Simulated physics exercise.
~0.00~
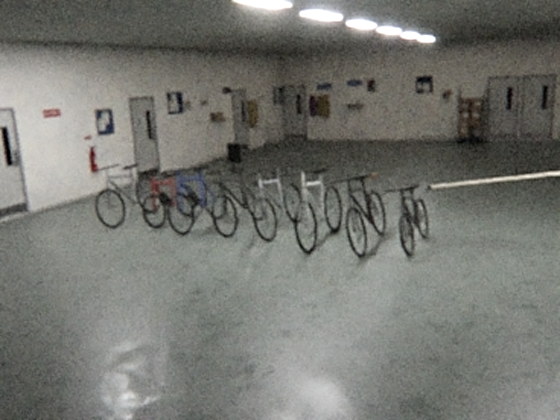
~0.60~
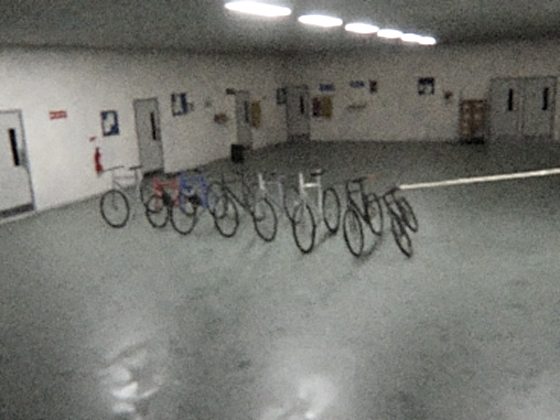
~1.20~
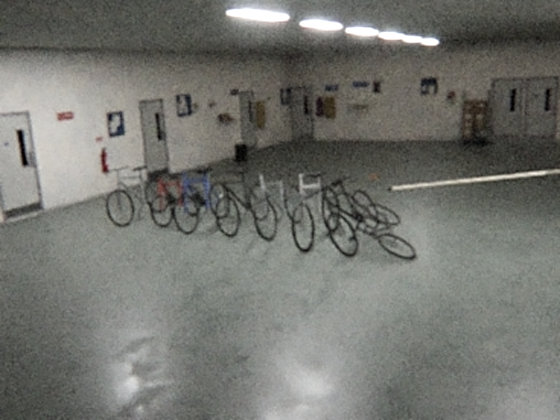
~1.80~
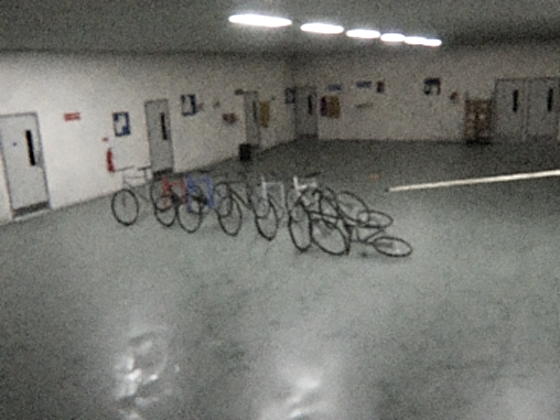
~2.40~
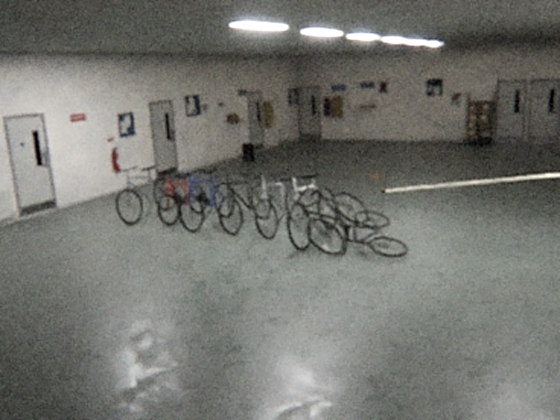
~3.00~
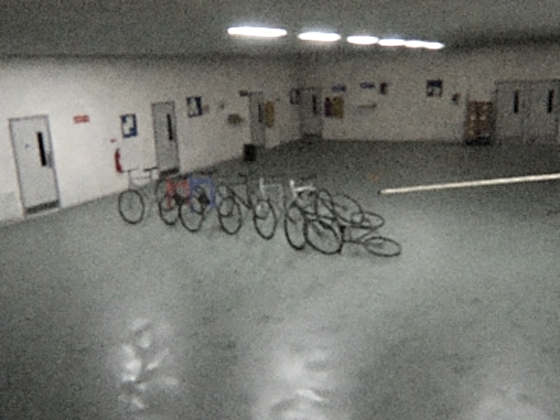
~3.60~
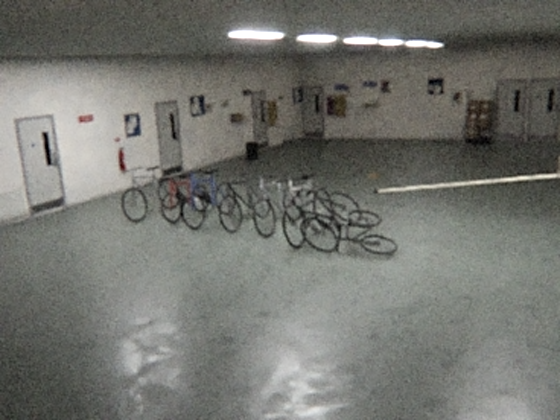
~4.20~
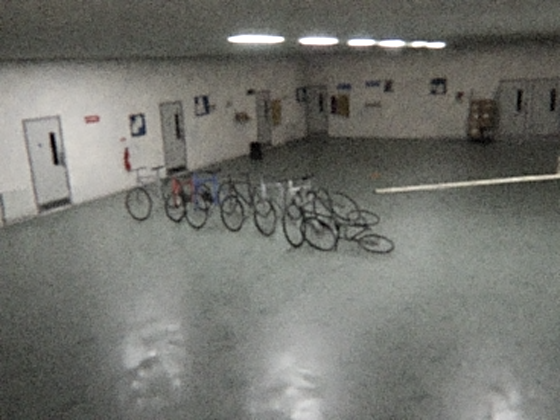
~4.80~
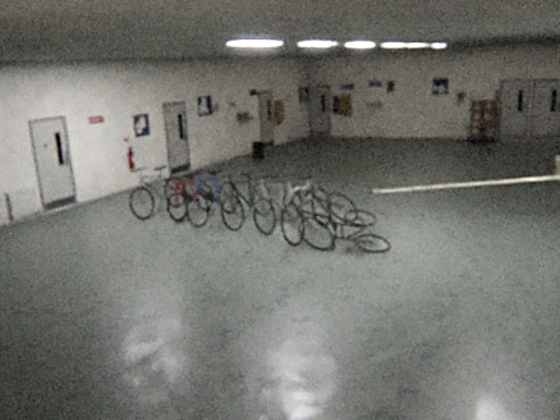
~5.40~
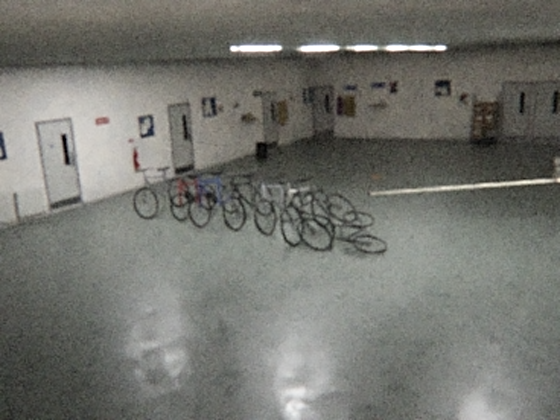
The bicycle at the right end of a parked row tipped over to the right in a dim hall, and the one beside it sagged partway down after it, while the rest, including the red and blue ones, stayed standing.
